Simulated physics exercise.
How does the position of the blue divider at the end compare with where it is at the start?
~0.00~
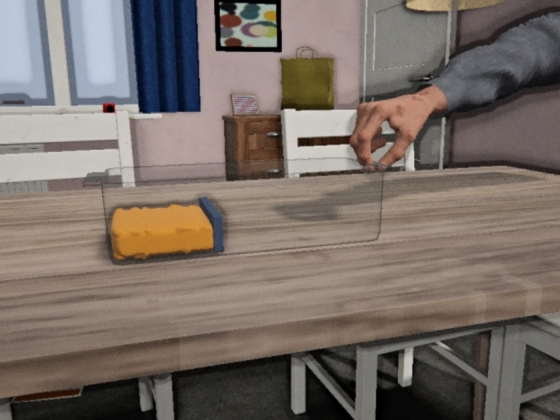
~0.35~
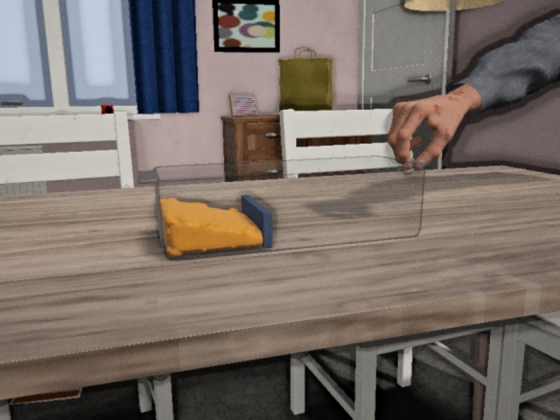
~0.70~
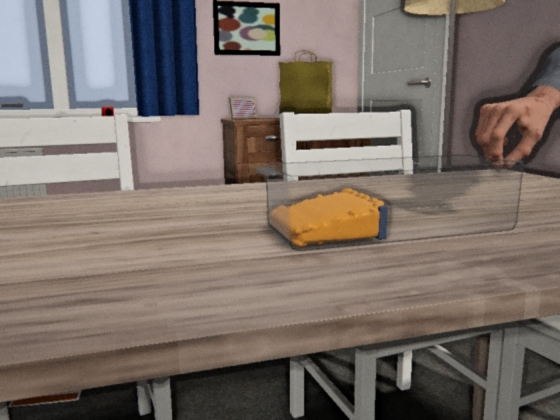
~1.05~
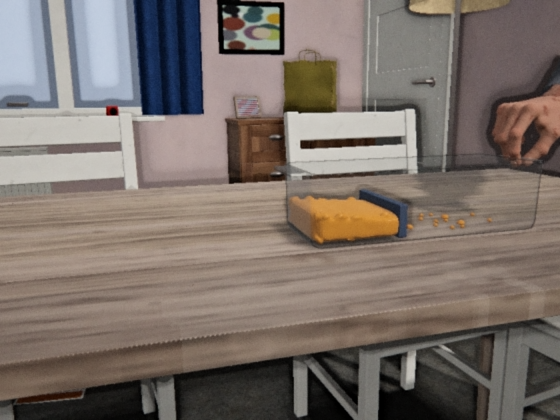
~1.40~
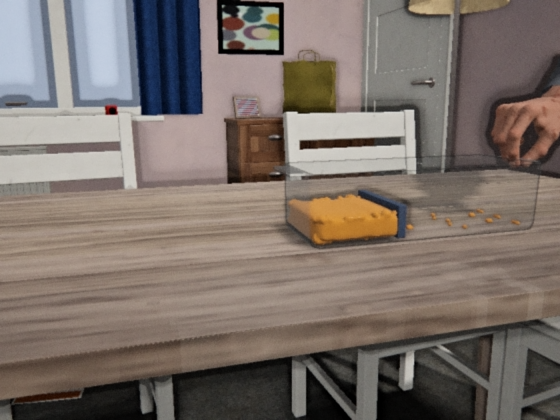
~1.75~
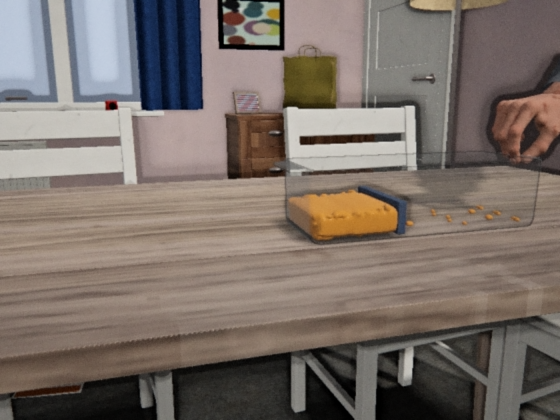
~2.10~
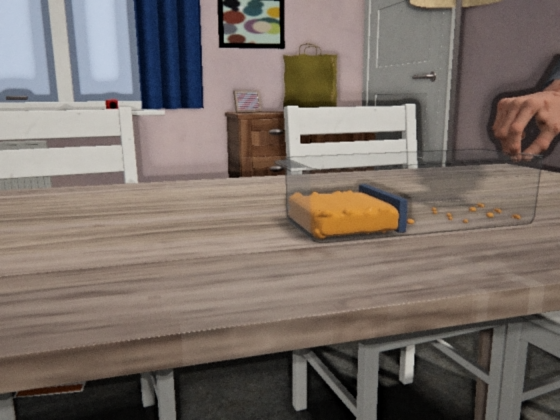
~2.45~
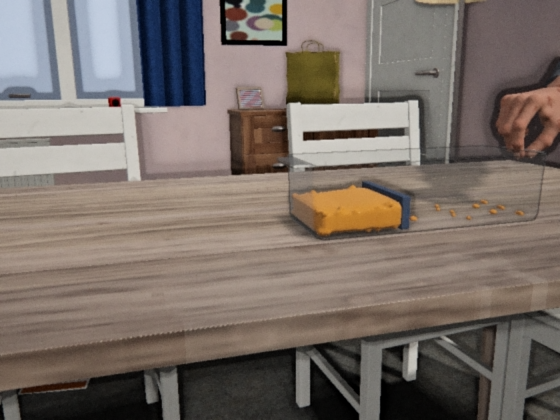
At the start the blue divider is left of the middle of the view, in line with the gap between the two white chairs. By the end it is well to the right, in front of the right-hand chair.
